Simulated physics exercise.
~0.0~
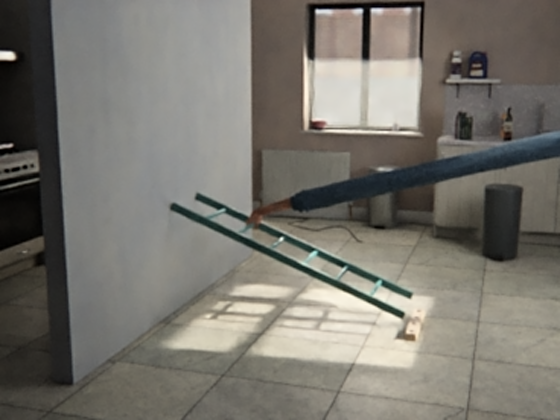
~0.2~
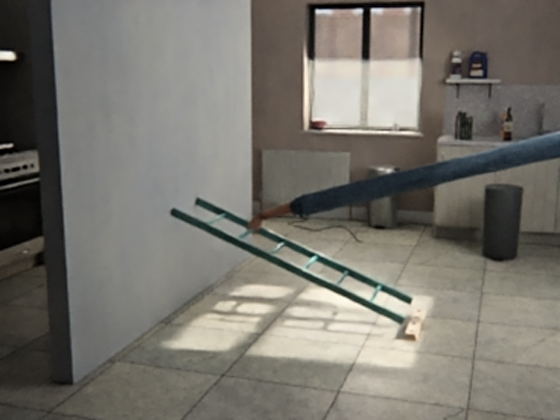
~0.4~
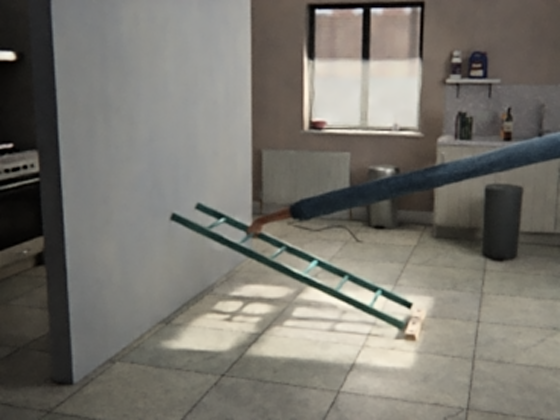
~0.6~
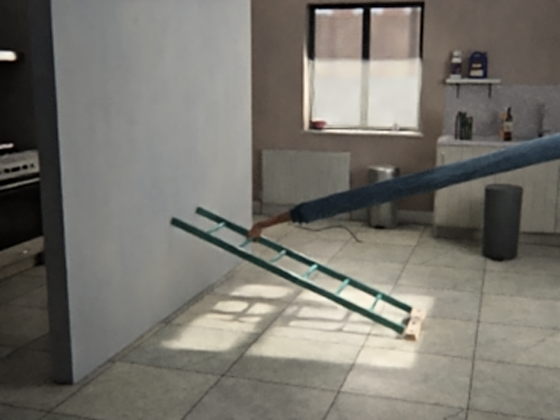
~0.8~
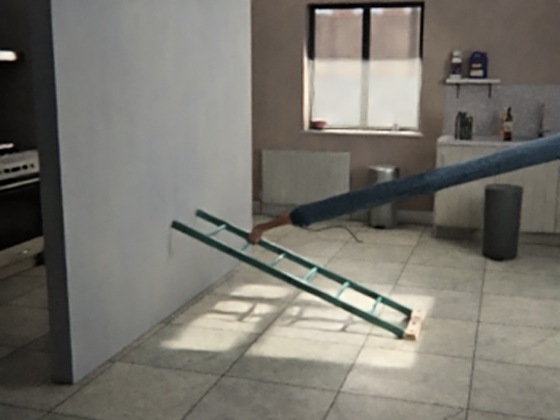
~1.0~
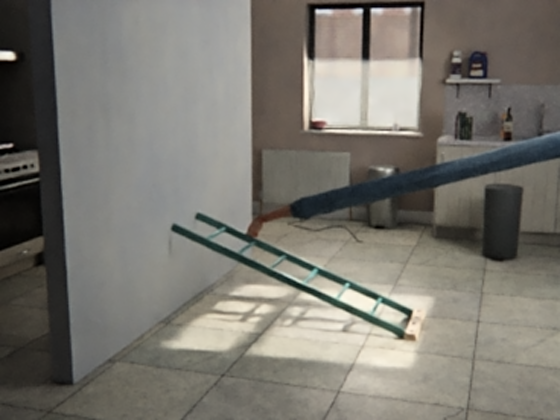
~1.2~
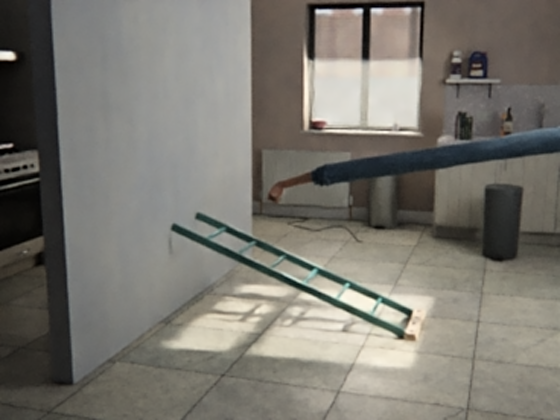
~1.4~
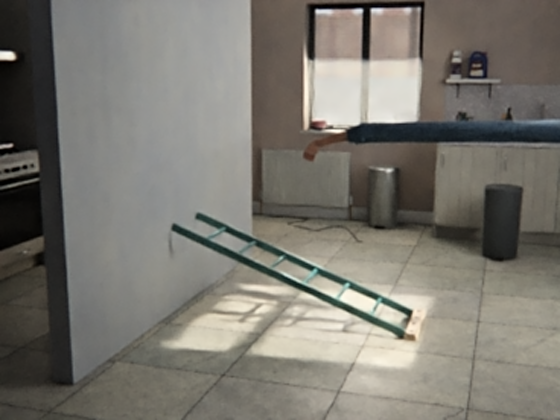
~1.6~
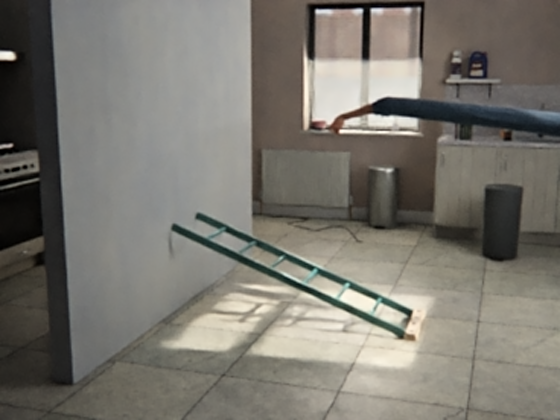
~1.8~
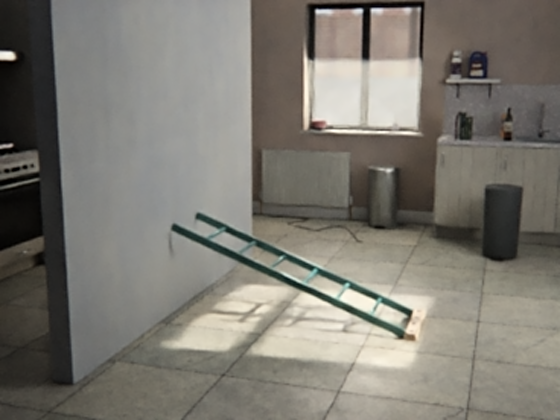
In a kitchen, a hand lowers a turquoise ladder slightly, releases it, and it stays leaning.
